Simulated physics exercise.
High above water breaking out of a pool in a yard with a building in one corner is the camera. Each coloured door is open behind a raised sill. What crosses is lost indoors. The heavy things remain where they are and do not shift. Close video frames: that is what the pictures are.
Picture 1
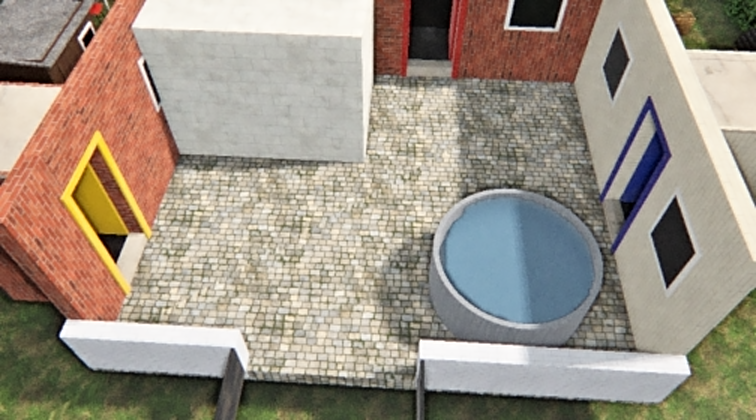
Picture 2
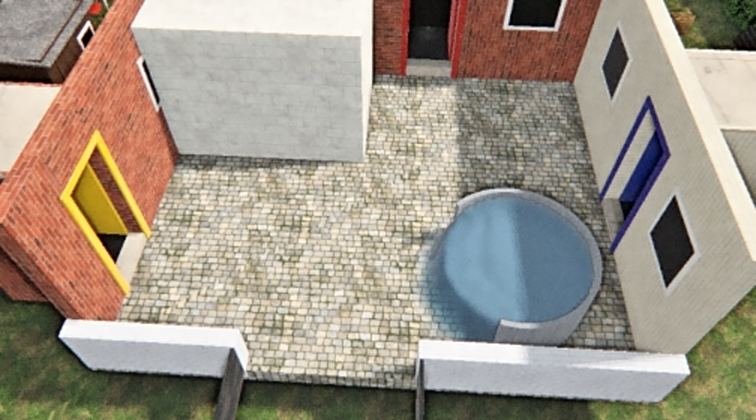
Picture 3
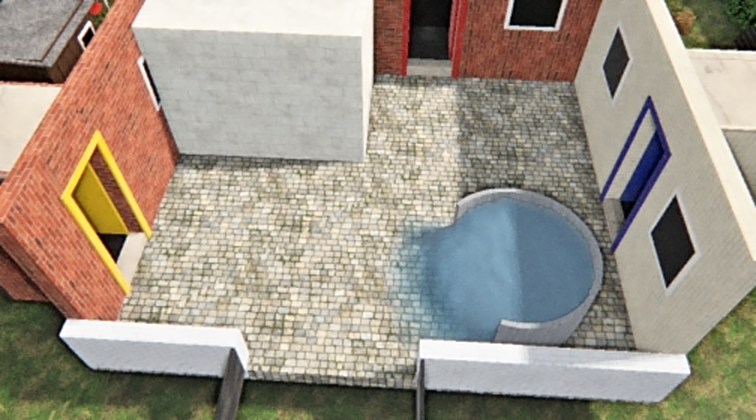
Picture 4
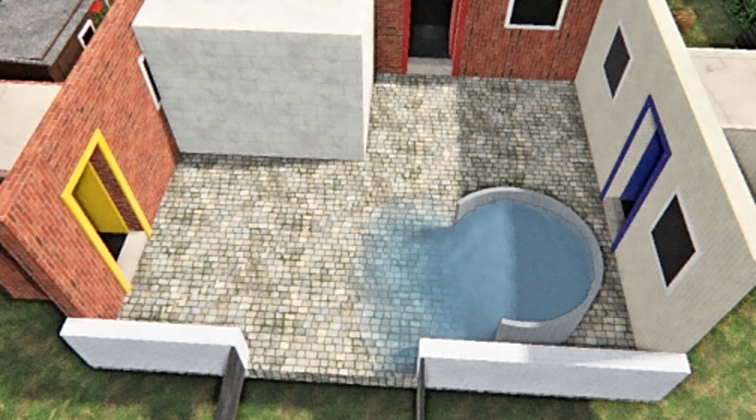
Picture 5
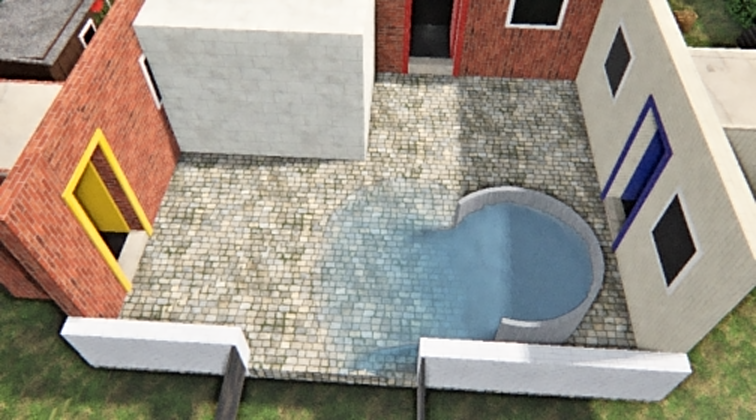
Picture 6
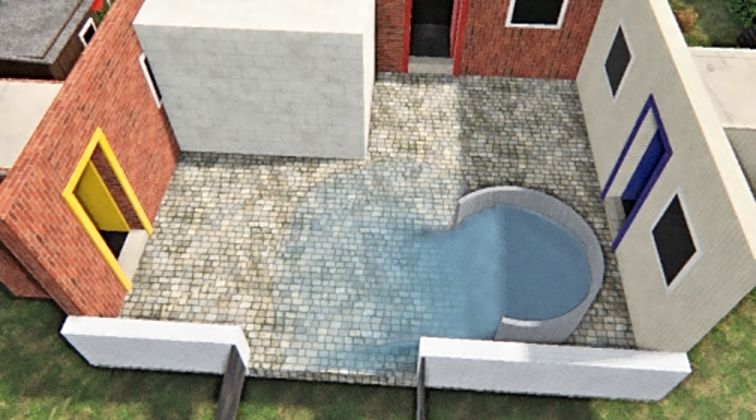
To begin with, still water fills a round grey pool on the right of a cobbled yard with yellow, red and blue doorways. Then the pool's left side is open, and water pours out across the stones, spreading leftward in a widening, thinning sheet toward the middle of the yard.
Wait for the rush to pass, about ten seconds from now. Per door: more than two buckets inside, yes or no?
Per door - blue door: No, red door: No, yellow door: Yes.
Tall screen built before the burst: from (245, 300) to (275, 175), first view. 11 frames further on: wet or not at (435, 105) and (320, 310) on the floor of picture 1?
Note: Point one left unsoaked, point two drenched.
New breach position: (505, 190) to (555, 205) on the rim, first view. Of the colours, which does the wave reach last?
I'd say the one in yellow.
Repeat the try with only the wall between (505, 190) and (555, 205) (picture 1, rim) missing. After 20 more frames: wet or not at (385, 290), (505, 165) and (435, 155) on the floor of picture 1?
The three spots, in order, are spared, inundated and inundated.
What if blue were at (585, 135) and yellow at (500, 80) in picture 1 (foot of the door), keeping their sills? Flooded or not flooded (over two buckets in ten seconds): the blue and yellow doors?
Note: Blue door lets in too little; yellow door lets in too little.
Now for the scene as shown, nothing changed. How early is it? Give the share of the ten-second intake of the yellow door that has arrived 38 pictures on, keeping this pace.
The figure is near 100 per cent.
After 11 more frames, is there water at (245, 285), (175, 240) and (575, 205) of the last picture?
Point by point: Inundated, inundated, not yet wet.
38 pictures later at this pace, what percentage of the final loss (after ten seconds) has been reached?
It should be close to 70 percent by then.
A moment on, water covers 55 % of the floor; the blue door not reached, the red door not reached, the yellow door wet at the sill, nothing in.
Next, water covers 55 % of the floor; the blue door not reached, the red door not reached, the yellow door under two buckets in.
Then, water covers 60 % of the floor; the blue door wet at the sill, nothing in, the red door wet at the sill, nothing in, the yellow door far over two buckets in.
Later, water covers 80 % of the floor; the blue door wet at the sill, nothing in, the red door wet at the sill, nothing in, the yellow door far over two buckets in.
In the end, water covers 90 % of the floor; the blue door under two buckets in, the red door wet at the sill, nothing in, the yellow door far over two buckets in.
